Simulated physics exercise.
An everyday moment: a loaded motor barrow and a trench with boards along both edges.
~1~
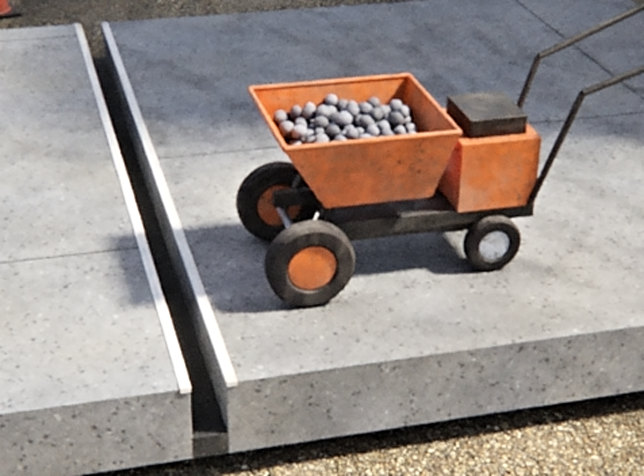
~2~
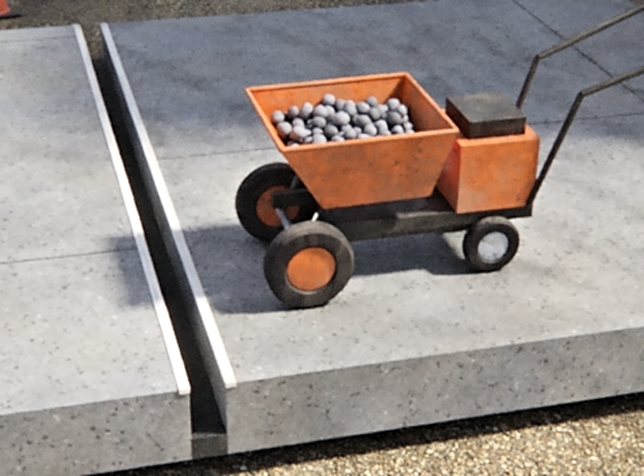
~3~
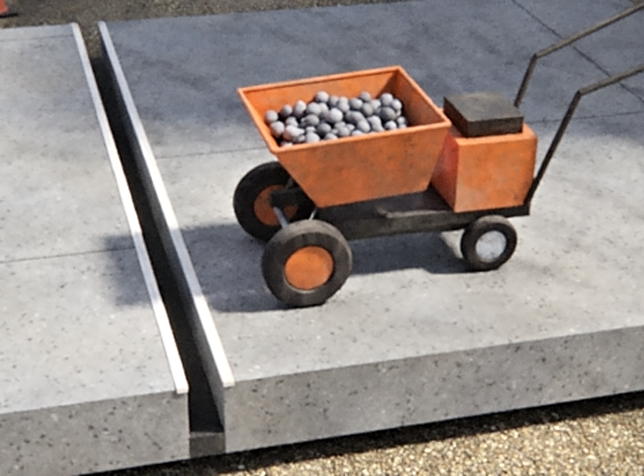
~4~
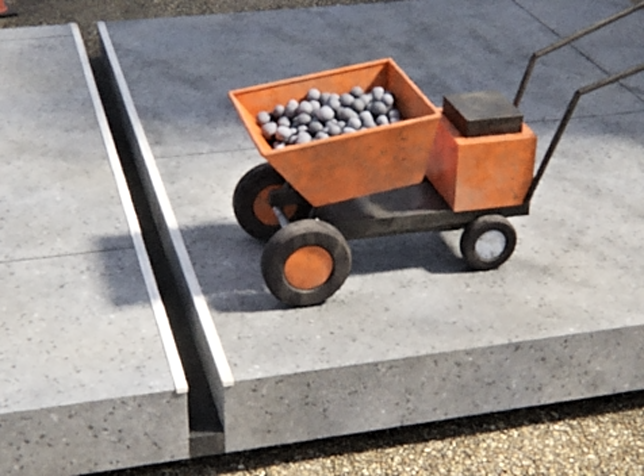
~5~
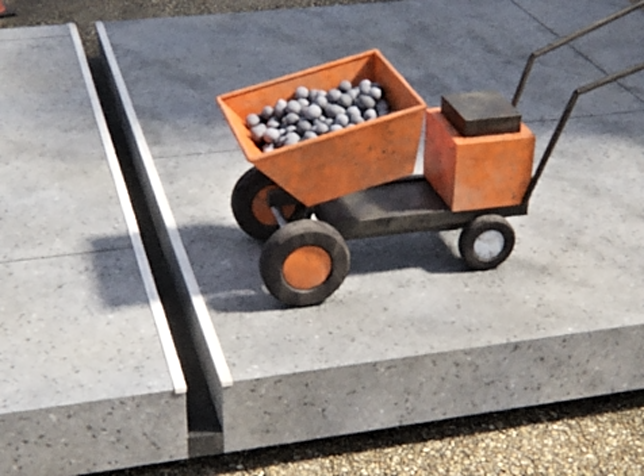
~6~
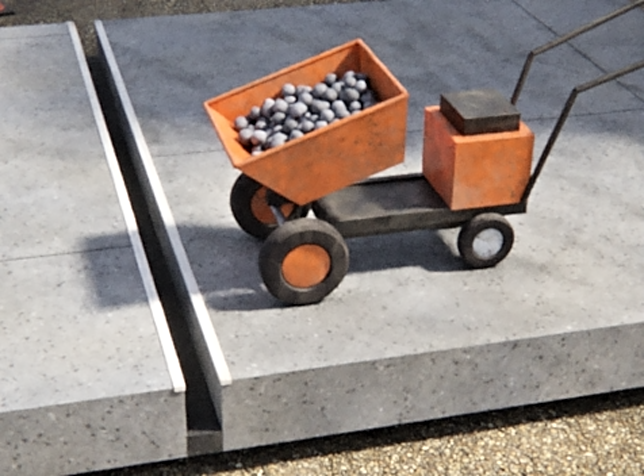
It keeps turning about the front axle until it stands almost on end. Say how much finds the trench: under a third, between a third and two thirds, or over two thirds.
It catches under a third.
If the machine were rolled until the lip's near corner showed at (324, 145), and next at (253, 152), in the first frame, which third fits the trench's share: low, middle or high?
One: The middle third. Two: Below one third.
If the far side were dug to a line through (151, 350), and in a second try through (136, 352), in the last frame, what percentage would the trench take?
Near 30 % and 50 %.
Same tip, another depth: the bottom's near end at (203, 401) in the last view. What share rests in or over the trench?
It comes to 20 per cent or so.
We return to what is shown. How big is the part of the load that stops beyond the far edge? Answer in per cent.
Roughly 80 in a hundred.
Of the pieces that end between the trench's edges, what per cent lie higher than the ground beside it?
Near 10 %.
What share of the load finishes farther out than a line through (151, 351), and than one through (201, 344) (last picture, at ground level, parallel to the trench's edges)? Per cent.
Roughly 70 per cent, and 100 per cent.
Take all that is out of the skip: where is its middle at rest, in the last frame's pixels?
Around (104, 282).
Just after the last frame, skip tipped steeply; every one in the skip.
A moment on, skip tipped right over; the larger part in the skip; just a few in or heaped over the trench; about a tenth beyond it; just a few falling.
Further on, skip tipped right over; roughly a quarter in the skip; just a few in or heaped over the trench; the larger part beyond it.
When it is over, skip tipped right over; just a few in the skip; roughly a quarter in or heaped over the trench; the larger part beyond it.
